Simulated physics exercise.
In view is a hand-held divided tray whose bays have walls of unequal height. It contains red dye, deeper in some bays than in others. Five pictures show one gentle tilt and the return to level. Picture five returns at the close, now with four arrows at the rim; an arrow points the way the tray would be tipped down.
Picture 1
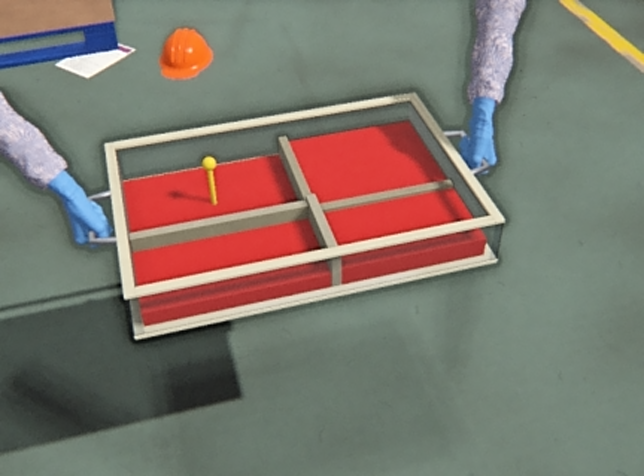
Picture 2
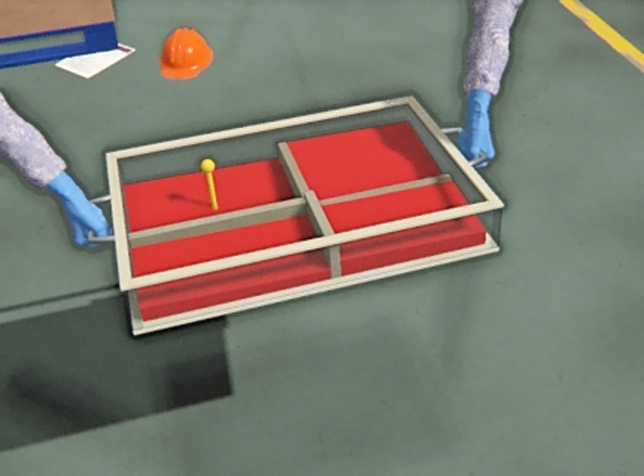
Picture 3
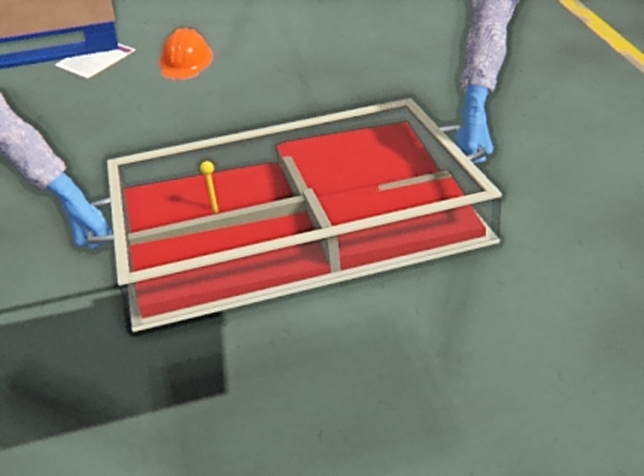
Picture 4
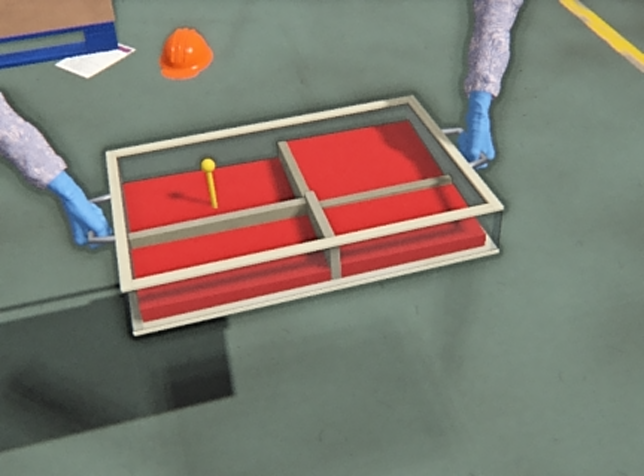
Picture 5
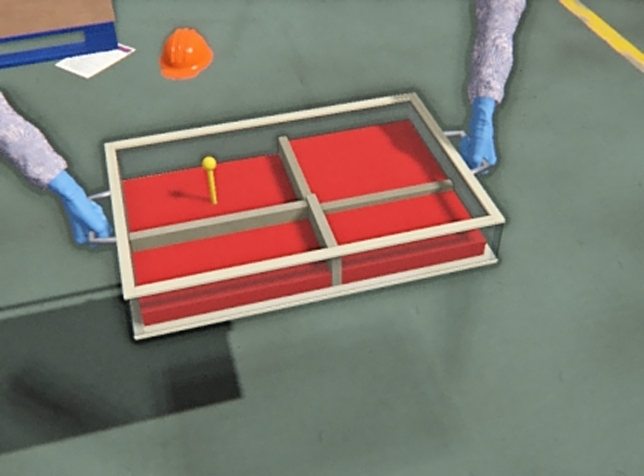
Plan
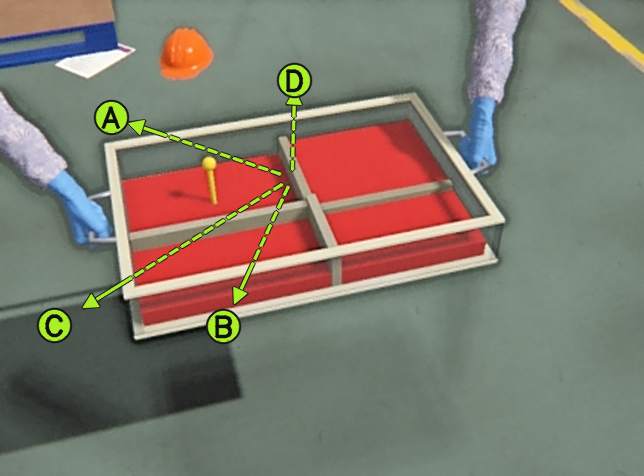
On a grey-green floor, gloved hands tilt a divided tray of red liquid backward, then level it.
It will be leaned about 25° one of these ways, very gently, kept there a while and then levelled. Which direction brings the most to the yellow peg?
A.
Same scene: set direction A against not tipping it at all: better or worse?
Direction A is better.
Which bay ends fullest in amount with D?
That is the back right bay.
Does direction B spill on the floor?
Yes.
On the marked copy, A ends at (133, 124); B ends at (236, 299); C ends at (87, 305); D ends at (294, 95).
Choosing A, about 27 % of the liquid ends in the peg's bay; about 54 % goes over the rim.
Choosing B, about 9 % of the liquid ends in the peg's bay; about 40 % goes over the rim.
Choosing C, about 11 % of the liquid ends in the peg's bay; about 49 % goes over the rim.
Choosing D, about 16 % of the liquid ends in the peg's bay; about 28 % goes over the rim.
